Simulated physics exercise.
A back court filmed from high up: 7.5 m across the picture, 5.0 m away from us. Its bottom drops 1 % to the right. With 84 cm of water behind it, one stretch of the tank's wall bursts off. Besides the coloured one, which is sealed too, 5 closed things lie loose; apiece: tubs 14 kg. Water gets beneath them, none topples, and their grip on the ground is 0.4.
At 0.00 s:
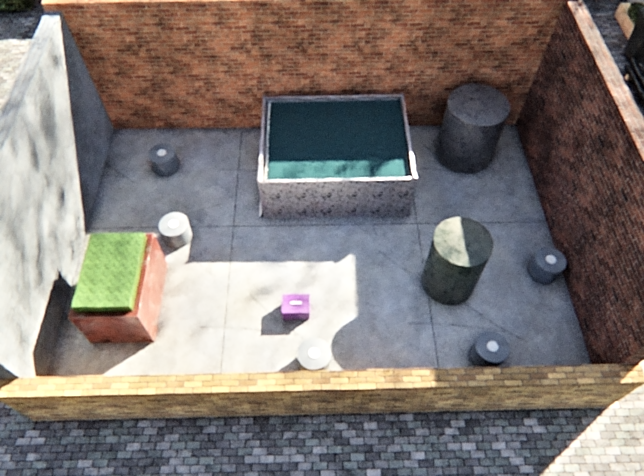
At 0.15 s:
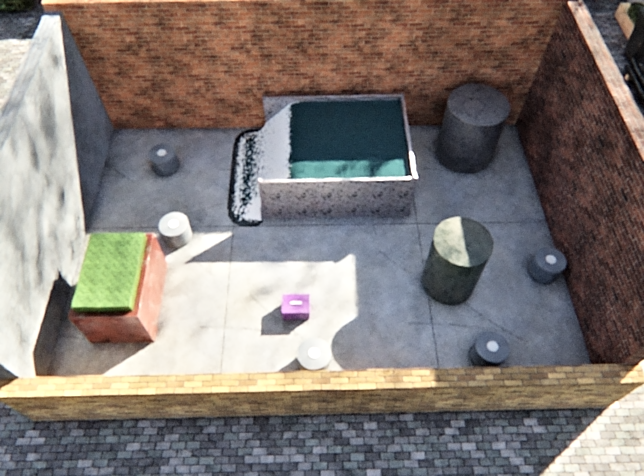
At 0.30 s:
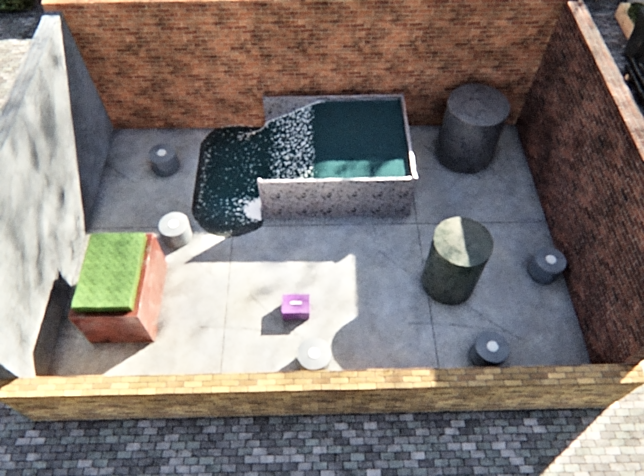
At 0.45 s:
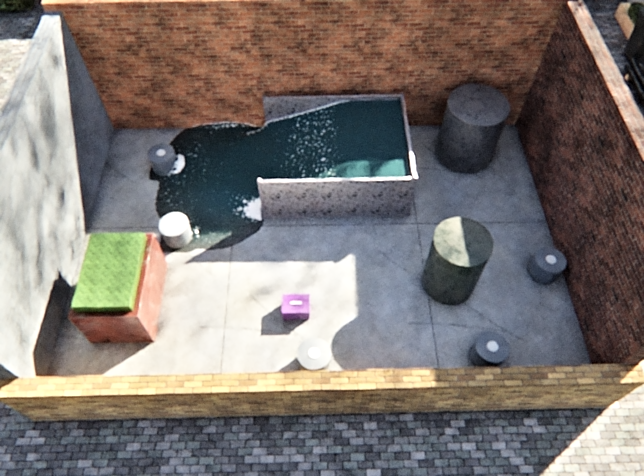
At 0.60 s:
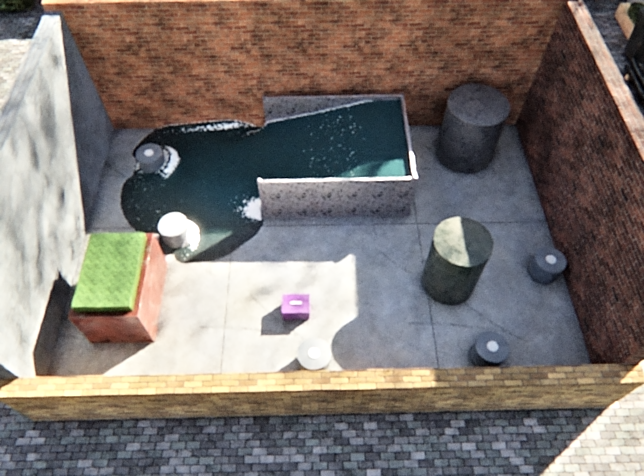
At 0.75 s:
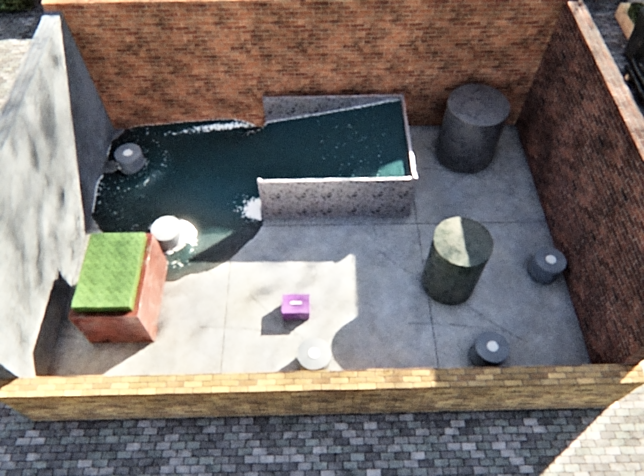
Dark green water burst out of the left side of a walled tank and spread across the courtyard floor toward the left wall, nudging a small grey drum along while the purple box stayed put.
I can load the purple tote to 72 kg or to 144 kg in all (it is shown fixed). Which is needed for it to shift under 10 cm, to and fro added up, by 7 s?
For it, the lower weight is enough.
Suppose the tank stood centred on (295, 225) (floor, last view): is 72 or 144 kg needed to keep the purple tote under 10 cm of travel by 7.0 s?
In that case the smaller load will do.
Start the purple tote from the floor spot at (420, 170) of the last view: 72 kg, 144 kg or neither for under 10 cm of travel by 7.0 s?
The smaller is enough.
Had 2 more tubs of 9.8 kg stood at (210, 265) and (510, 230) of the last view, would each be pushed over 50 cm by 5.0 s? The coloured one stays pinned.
In turn: More, short of it.
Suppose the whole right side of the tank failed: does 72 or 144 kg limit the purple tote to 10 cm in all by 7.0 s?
Then the lower weight is enough.
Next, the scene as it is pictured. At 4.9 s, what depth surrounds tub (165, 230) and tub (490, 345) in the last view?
Roughly 14 and 6 cm.
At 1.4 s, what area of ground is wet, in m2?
Roughly 14 m2.
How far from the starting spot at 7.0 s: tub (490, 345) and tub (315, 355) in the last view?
In turn: 200 cm, 300 cm.
After 1.4 s the purple tote would be 0 cm from its start with 72 kg and 0 cm from its start with 144 kg; 0 cm of water round it then.
After 3.1 s the purple tote would be 0 cm from its start with 72 kg and 0 cm from its start with 144 kg; 0 cm of water round it then.
After 4.9 s the purple tote would be 0 cm from its start with 72 kg and 0 cm from its start with 144 kg; 12 cm of water round it then.
After 7.0 s the purple tote would be 0 cm from its start with 72 kg and 0 cm from its start with 144 kg; 8 cm of water round it then.
